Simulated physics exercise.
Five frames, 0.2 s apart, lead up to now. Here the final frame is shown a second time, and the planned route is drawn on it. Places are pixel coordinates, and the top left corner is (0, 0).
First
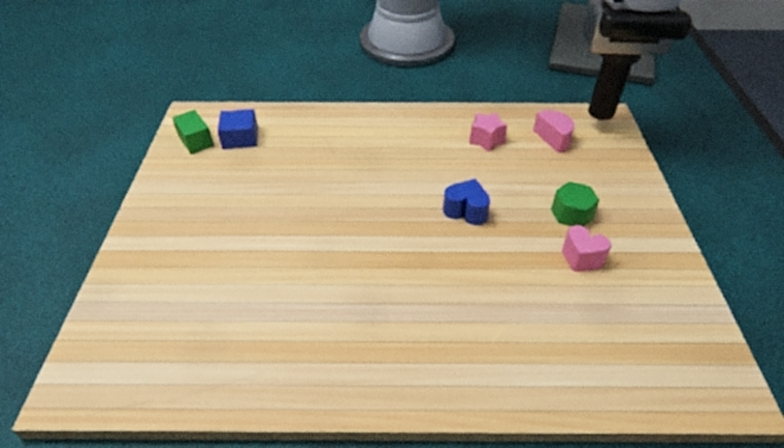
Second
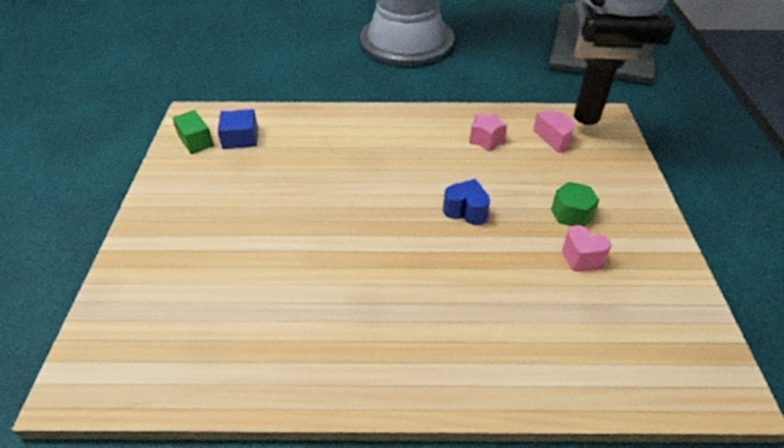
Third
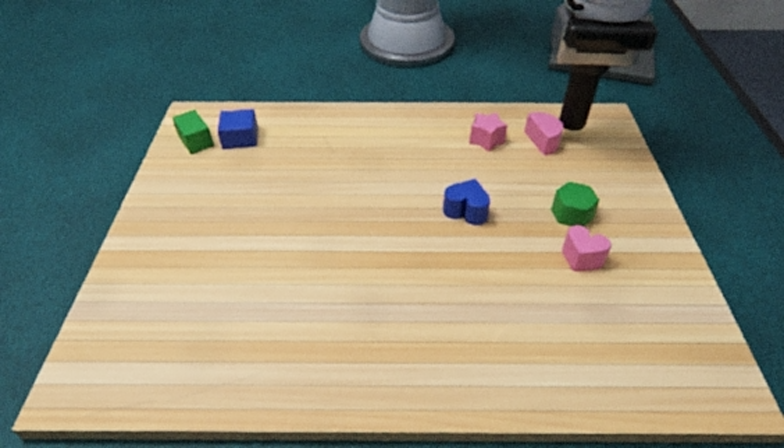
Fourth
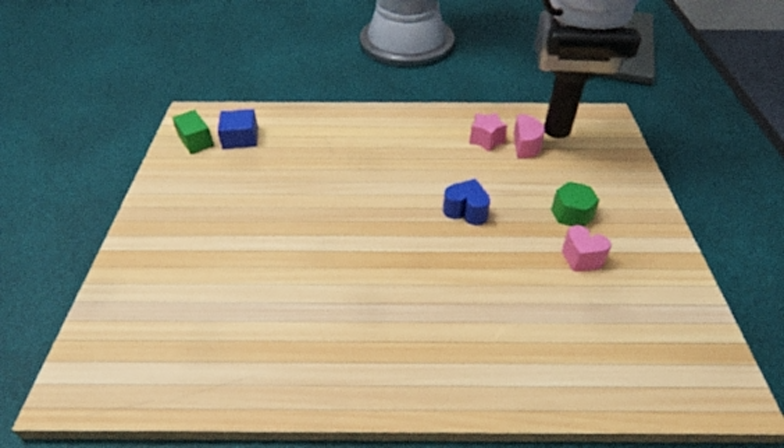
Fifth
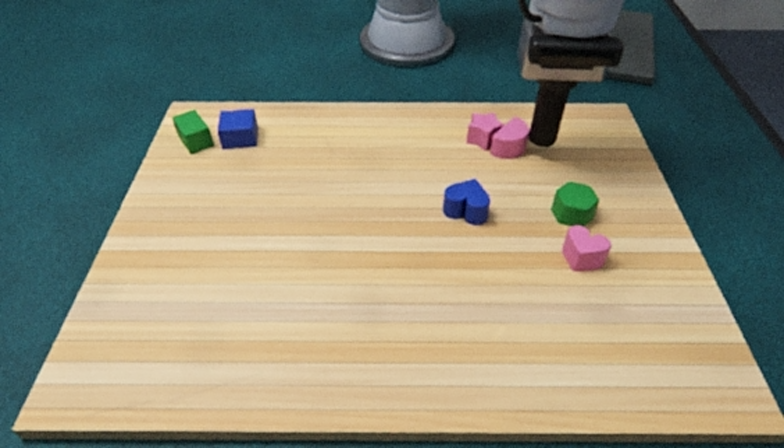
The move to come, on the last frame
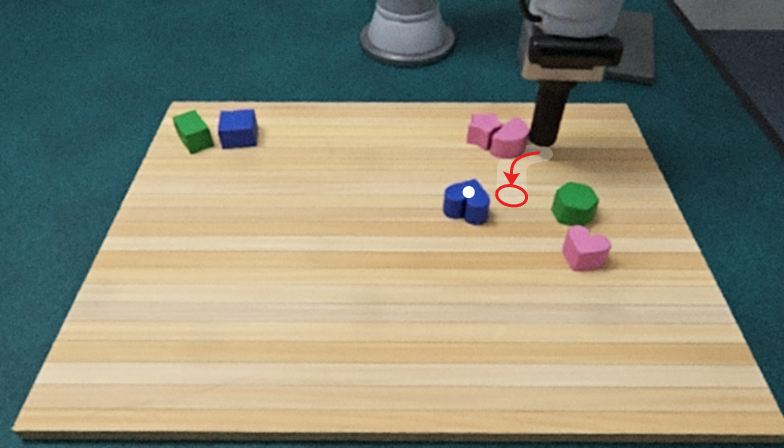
On a light wooden board with green, blue and pink blocks, a black rod held by a robot arm moves left from the upper right corner and pushes the pink D-shaped block leftward against the pink star block, nudging it slightly.
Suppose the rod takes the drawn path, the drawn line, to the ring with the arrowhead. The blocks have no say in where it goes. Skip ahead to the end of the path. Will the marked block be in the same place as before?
Final answer: Yes.
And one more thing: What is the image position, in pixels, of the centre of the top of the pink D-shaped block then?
The point I'd pick in the picture is (493, 131).
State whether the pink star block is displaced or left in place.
The block you're asking about gets moved.
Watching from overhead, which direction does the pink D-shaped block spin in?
Prediction: Clockwise.
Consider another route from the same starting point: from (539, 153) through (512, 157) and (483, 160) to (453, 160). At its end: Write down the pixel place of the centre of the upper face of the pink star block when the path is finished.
Around pixel (454, 109).
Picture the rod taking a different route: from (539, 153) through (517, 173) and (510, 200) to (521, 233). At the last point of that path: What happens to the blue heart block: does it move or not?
It keeps its spot.
Path on the board, from (539, 153) via (517, 160) and (512, 176), ending at (512, 196); the dot is on the blue heart block.
On the path given first. Halfway along, rod (514, 156); pink star block (472, 118), turned 15° clockwise; pink D-shaped block (493, 131), turned 30° clockwise.
At the end, rod (514, 183); blue heart block in place; pink star block (472, 118), turned 15° clockwise; pink D-shaped block (493, 131), turned 30° clockwise.
